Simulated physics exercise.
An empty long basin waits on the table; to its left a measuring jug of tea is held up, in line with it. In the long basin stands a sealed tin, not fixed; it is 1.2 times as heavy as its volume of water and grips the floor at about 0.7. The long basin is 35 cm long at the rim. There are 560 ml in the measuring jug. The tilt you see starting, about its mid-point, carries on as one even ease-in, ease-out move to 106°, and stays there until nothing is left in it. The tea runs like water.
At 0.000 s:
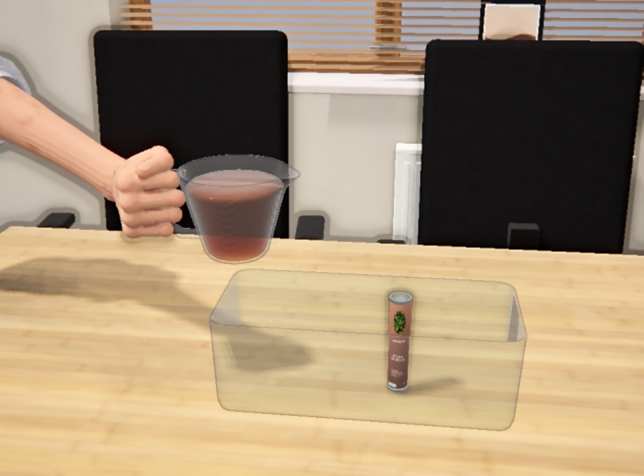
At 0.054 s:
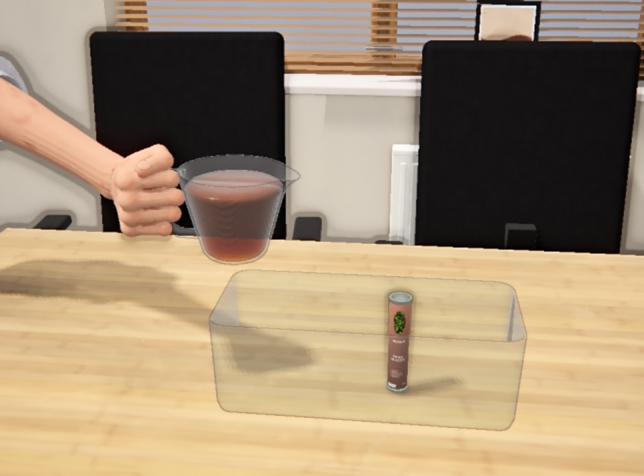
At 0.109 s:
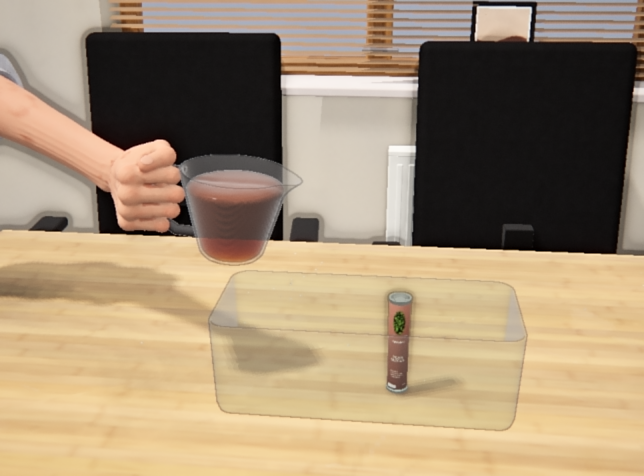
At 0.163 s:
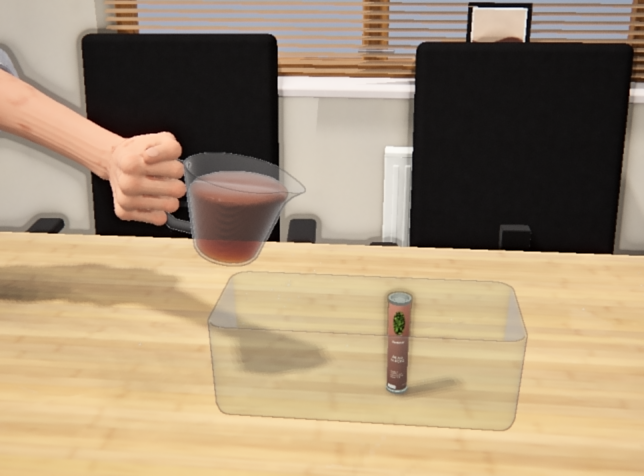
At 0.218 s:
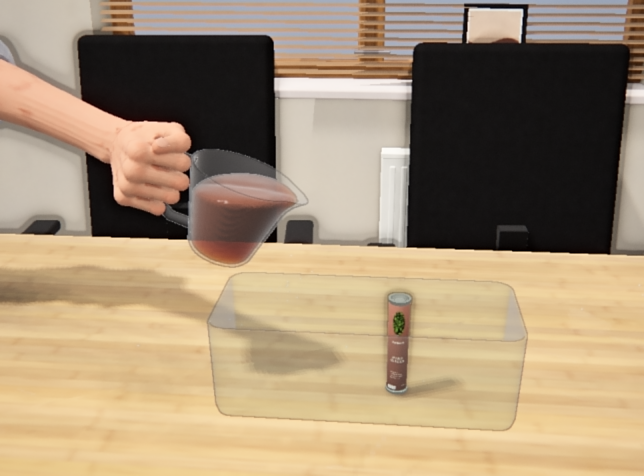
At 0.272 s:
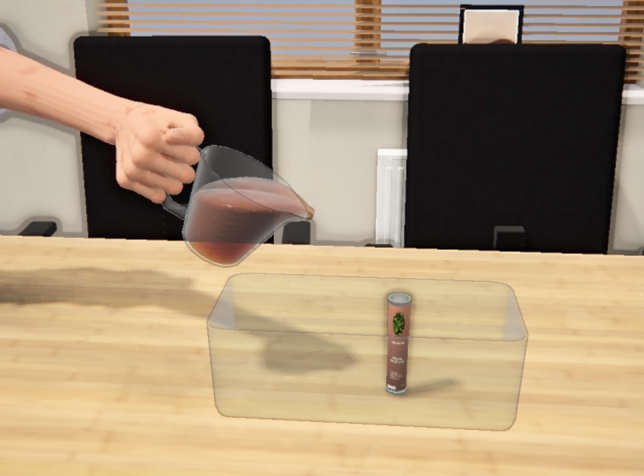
A hand tilting a clear measuring jug of reddish-brown tea to the right, above a transparent basin with a small tin inside.
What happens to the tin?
It keeps standing.
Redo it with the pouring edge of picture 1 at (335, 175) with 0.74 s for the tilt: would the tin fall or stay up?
Then it falls.
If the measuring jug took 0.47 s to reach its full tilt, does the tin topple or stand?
The tin remains upright.
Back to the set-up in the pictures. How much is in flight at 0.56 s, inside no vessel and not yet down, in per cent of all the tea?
Some 20 per cent.
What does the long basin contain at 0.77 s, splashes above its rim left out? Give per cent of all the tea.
About 96 per cent.
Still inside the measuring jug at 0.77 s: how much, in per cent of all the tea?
Near 2 in a hundred.
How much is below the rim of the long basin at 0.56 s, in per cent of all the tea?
Some 44 per cent.
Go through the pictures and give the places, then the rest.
The first frame shows tilt 0°; pouring edge (300, 174); surface from (188, 180) to (284, 184); the long basin's rim runs from (223, 296) to (520, 312); the tin's top is at (401, 302).
The second frame shows tilt 1°; pouring edge (301, 176); surface from (188, 180) to (284, 185).
The third frame shows tilt 6°; pouring edge (303, 181); surface from (189, 179) to (286, 187).
The fourth frame shows tilt 12°; pouring edge (306, 190); surface from (192, 180) to (289, 190).
The fifth frame shows tilt 21°; pouring edge (309, 202); surface from (195, 185) to (300, 195).
The sixth frame shows tilt 32°; pouring edge (310, 216); surface from (195, 193) to (302, 205); 3 per cent is over the edge.
Then, 0.56 s in, the tilt is 92° and 36 per cent is still to pour; the tin stands where it began.
Then, 0.77 s in, the tilt is 106° and 2 per cent is still to pour; the tin stands where it began.
Then, 1.00 s in, the tilt is 106° and 0 per cent is still to pour; the tin stands where it began.
Then, 1.24 s in, the tilt is 106° and 0 per cent is still to pour; the tin stands where it began.
Finally, the tin stands where it began.
